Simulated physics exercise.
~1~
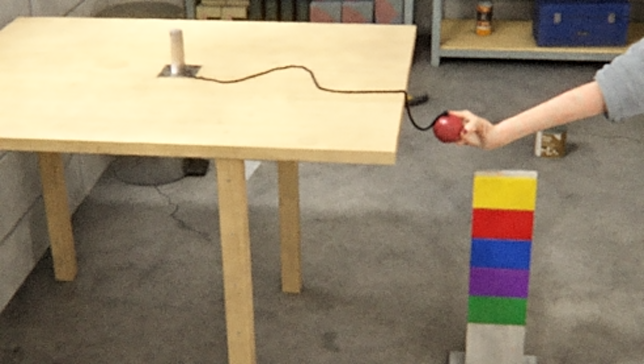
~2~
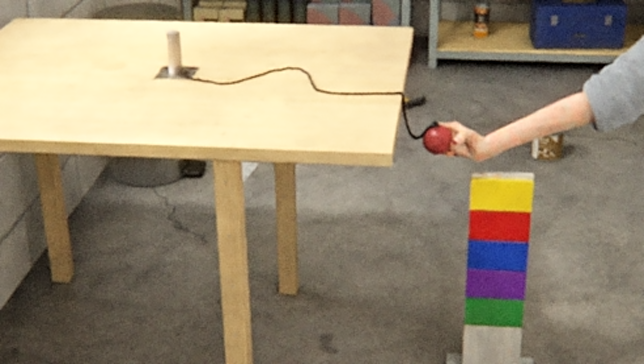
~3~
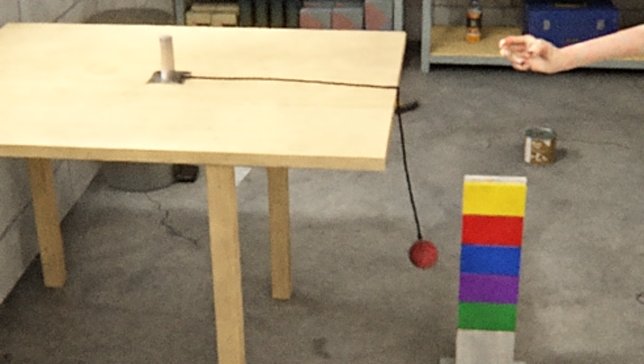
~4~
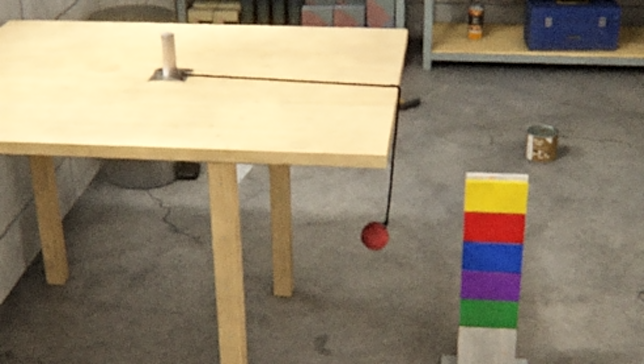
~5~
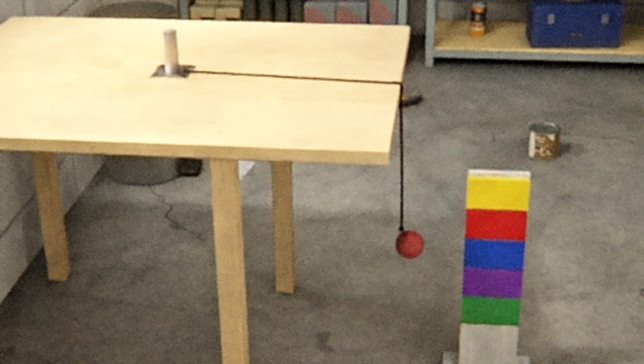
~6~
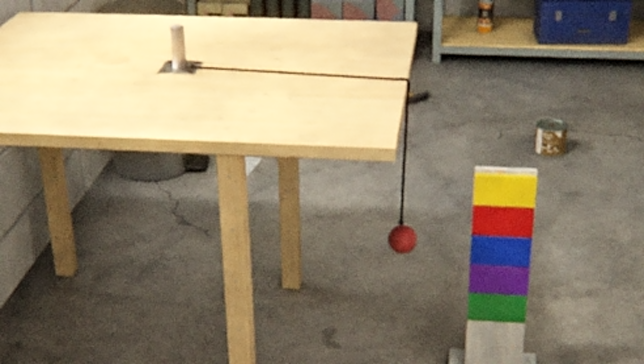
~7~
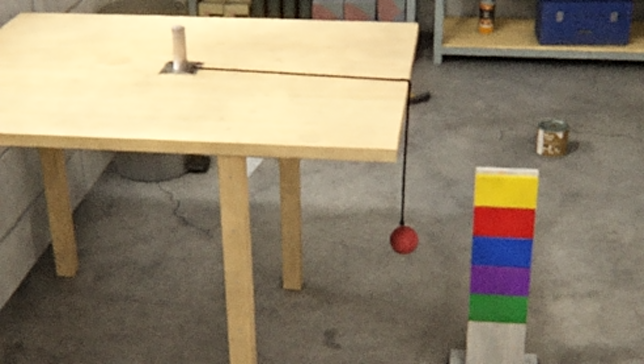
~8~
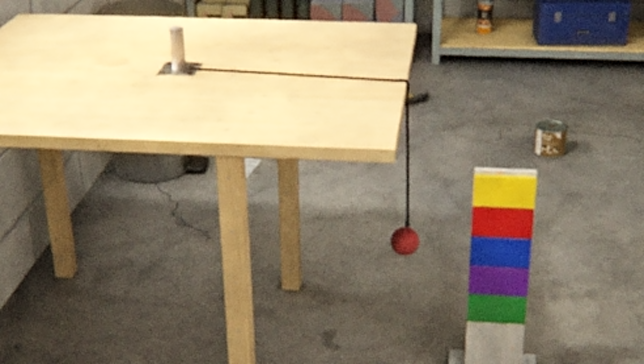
In this clip, a hand holds a red ball-like object tied by a dark cord to a post on a wooden table, then lets go beyond the edge and withdraws. The object drops, swings slightly, and ends hanging level with the blue band of a coloured scale.
